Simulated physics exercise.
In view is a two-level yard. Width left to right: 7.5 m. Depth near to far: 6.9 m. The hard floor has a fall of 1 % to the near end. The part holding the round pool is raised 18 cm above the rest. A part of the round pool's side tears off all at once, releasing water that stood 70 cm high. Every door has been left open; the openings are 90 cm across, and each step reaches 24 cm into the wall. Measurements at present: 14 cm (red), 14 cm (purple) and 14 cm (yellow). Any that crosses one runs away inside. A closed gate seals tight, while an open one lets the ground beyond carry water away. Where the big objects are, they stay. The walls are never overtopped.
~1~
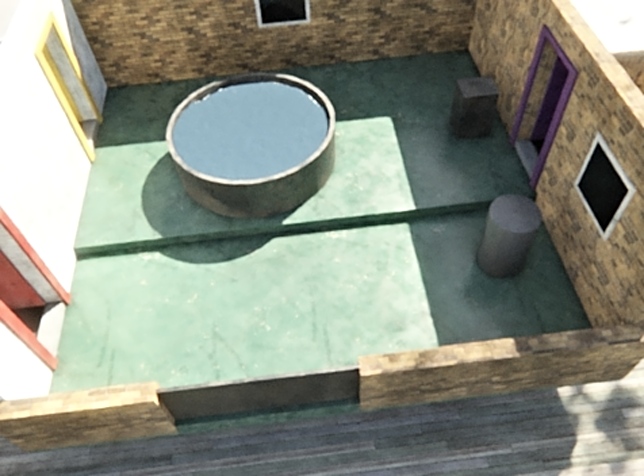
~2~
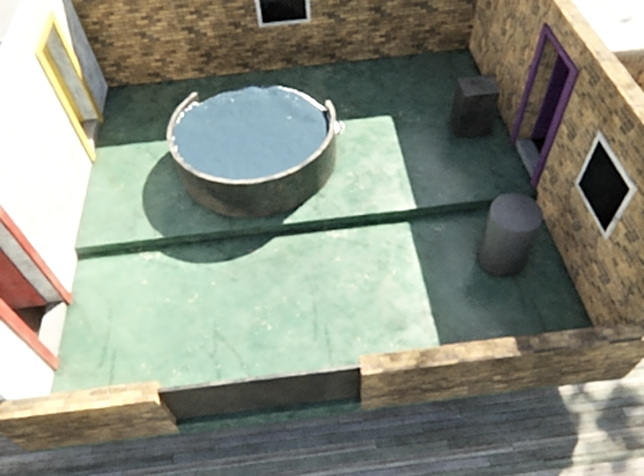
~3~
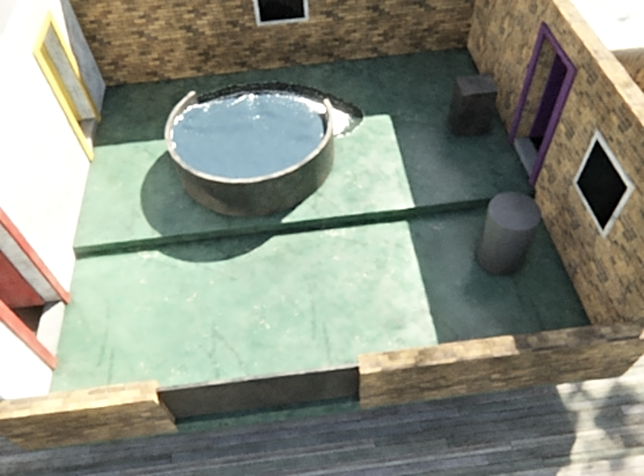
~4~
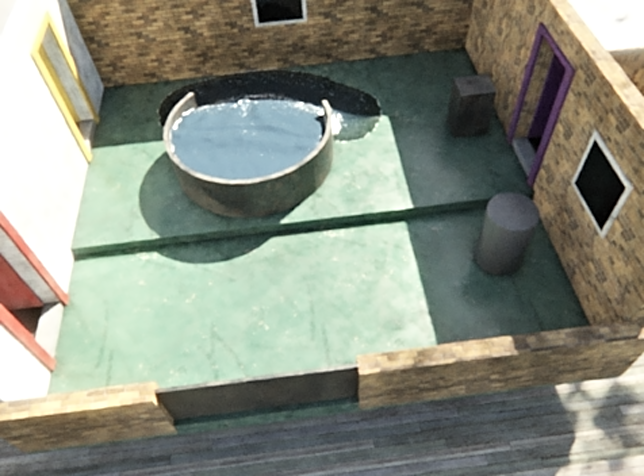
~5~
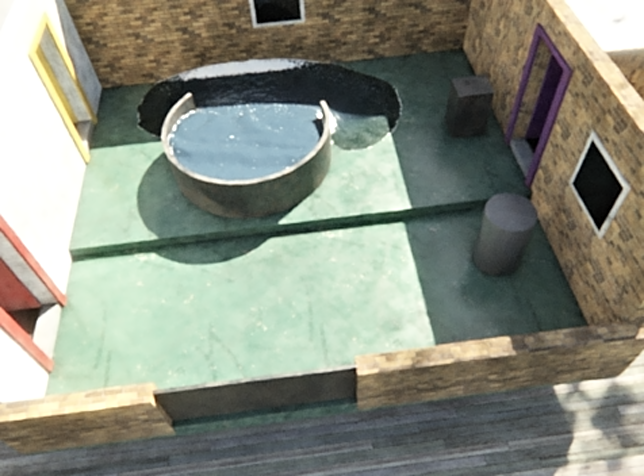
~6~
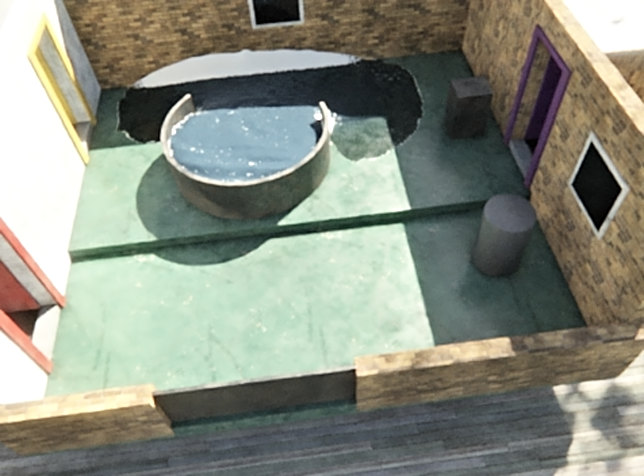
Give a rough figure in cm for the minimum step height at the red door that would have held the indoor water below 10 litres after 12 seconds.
13 cm.
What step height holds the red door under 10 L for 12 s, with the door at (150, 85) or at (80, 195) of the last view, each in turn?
First place around 18 cm, second around 6.0 cm.
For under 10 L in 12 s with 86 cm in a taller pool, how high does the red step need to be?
Roughly 17 centimetres.
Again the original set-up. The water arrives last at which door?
That's the red one.
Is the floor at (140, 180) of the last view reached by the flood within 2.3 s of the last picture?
Looks like it's soaked.
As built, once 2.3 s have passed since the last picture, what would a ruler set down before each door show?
In cm - red: 0, purple: 15, yellow: 20.
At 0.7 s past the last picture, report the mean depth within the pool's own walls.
I'd put it at some 37 centimetres on average.
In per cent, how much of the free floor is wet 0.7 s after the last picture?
Wet: Close to 25 %.
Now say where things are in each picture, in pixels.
The round pool at (252, 127) is whole and still, 70 cm deep; the red door at (28, 295) is dry, in the first picture.
The gap is on the far side, the front 0.3 m out at a hidden place; the back of the round pool holds 70 cm, in the second picture.
The front is at (357, 112), 0.8 m from the gap on the far side; 2.4 m2 of floor is wet, 70 cm left at the back, in the third picture.
Water pours out on the far side and has run 1.3 m, to (368, 97); about 9 cm deep outside, 70 cm at the back, in the fourth picture.
The gap is on the far side, the front 1.8 m out at (384, 84); the back of the round pool holds 70 cm, in the fifth picture.
The gap is on the far side, the front 2.4 m out at (403, 71); the back of the round pool holds 65 cm; the red door at (22, 298), 5.4 m from the gap, is still 4.1 m from the nearest water, in the sixth picture.
Then, 0.7 s after the last picture water covers 25 % of the floor, deepest (48 cm) near (278, 76); it has not reached the red door.
Then, 2.3 s after the last picture water covers 45 % of the floor, deepest (39 cm) near (441, 53); it has not reached the red door.
Then, 11.3 s after the last picture water covers 95 % of the floor, deepest (17 cm) near (43, 401); 13 cm at the red door, 5 litres in over its 14 cm step.
At the red door as built, the water peaked near 17 cm, 9.3 s after the last picture.
Run again over the same 12 s with other heights there, 16 litres in over 12 cm, 5 litres over 14 cm. The limit of 10 litres is kept from about 13 cm up.
